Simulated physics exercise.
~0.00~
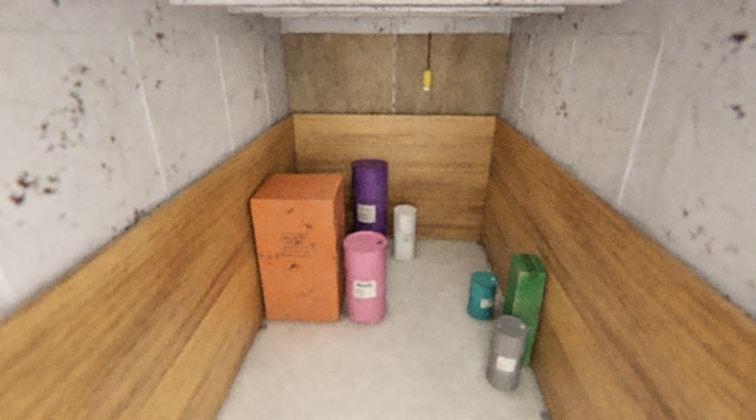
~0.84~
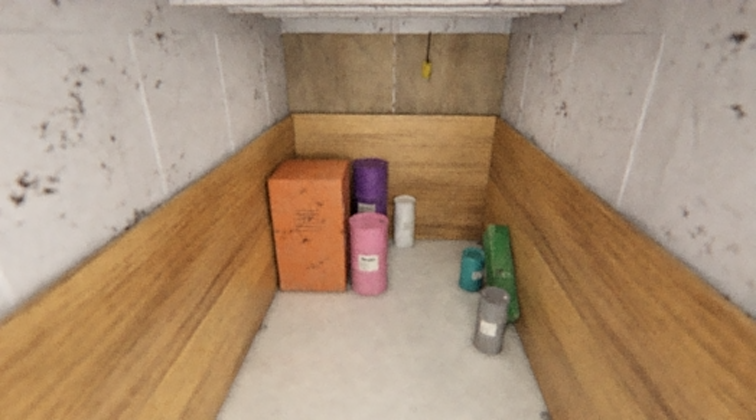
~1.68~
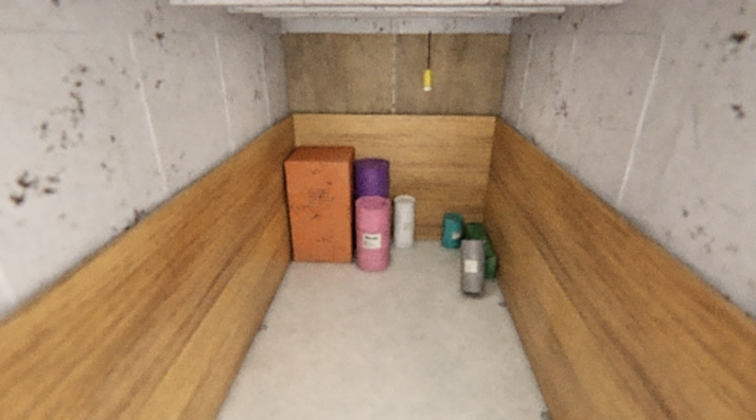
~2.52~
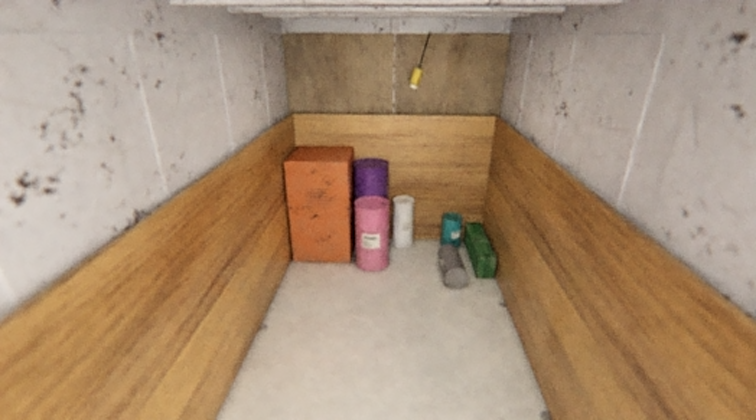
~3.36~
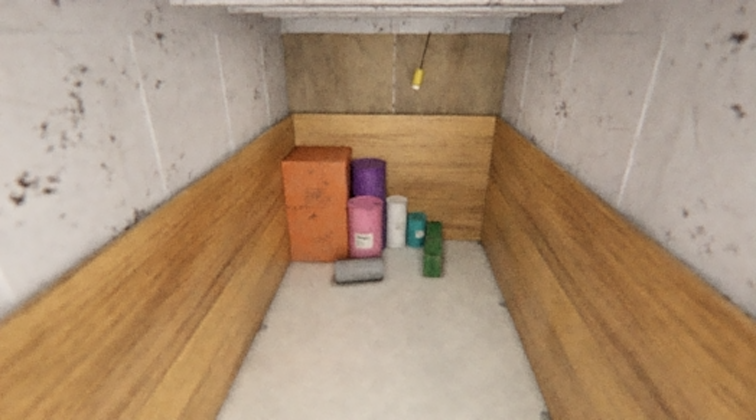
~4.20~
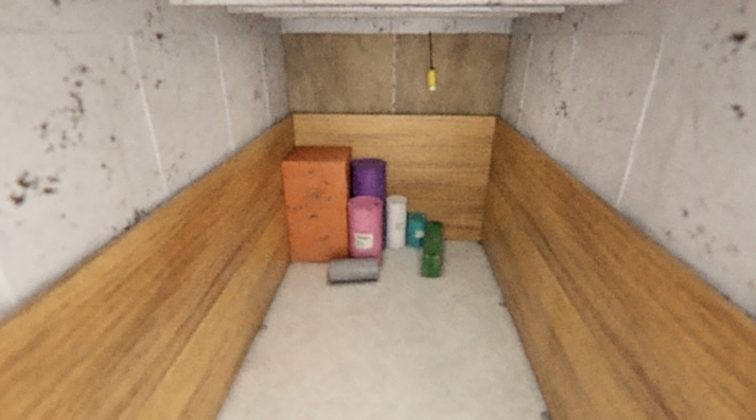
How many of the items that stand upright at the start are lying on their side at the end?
Two of them, the grey canister and the green box, are lying on their side at the end.
Inside a wood-lined van load bay, drums and boxes sliding toward the far wall, green box and grey canister toppling, then shifting left.
